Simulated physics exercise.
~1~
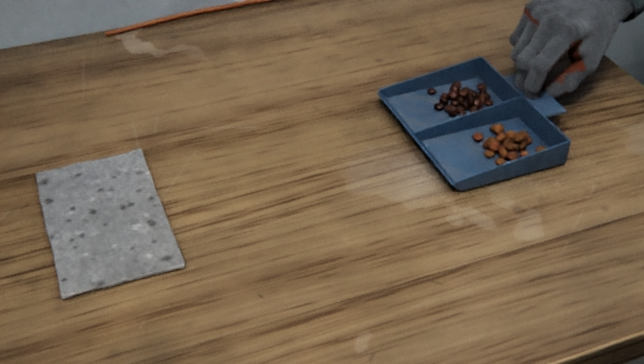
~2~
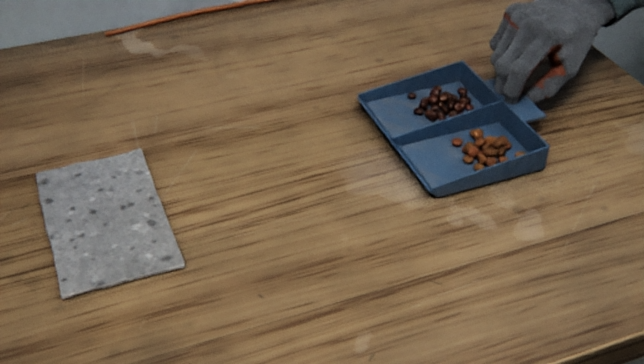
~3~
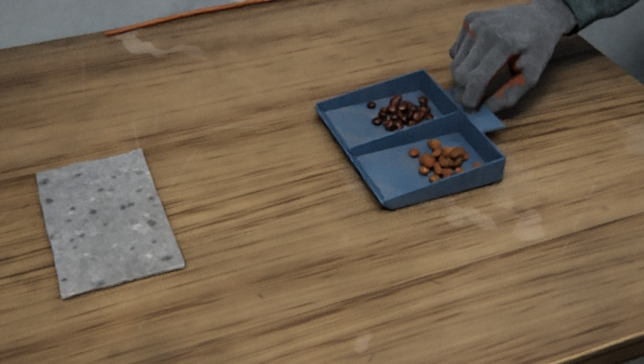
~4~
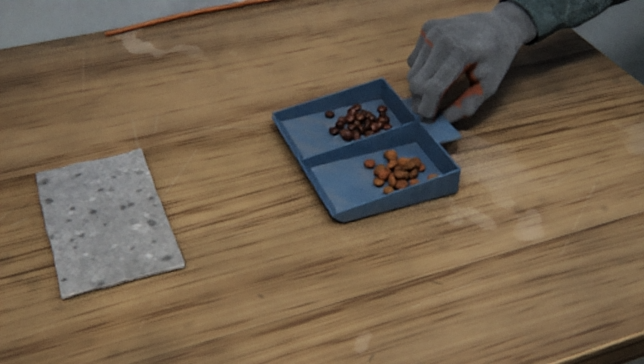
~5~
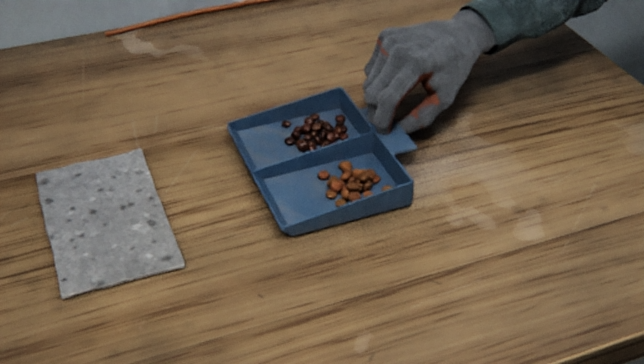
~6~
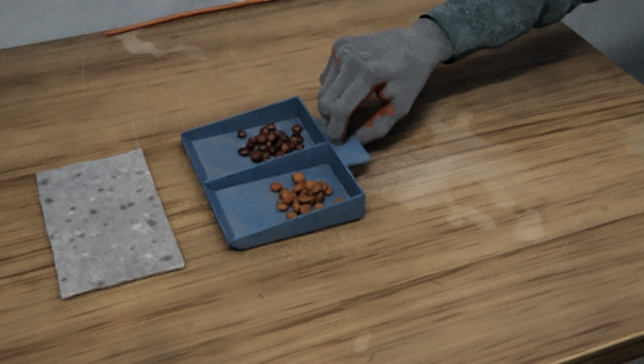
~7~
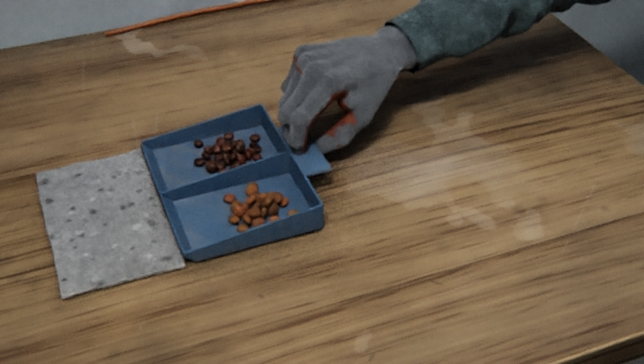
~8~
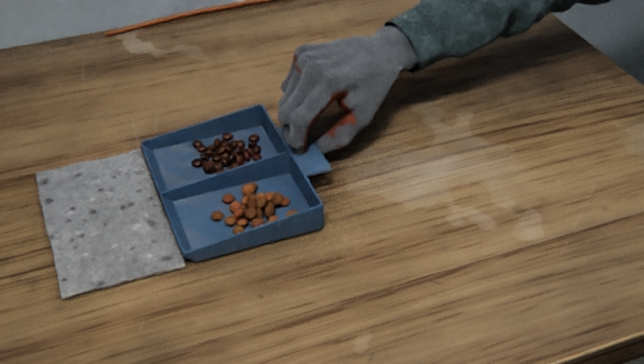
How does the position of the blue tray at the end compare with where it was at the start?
At the start the tray is over on the right side of the table, well away from the speckled slab. By the end it is further left and a little nearer the viewer, resting against the slab's right edge.
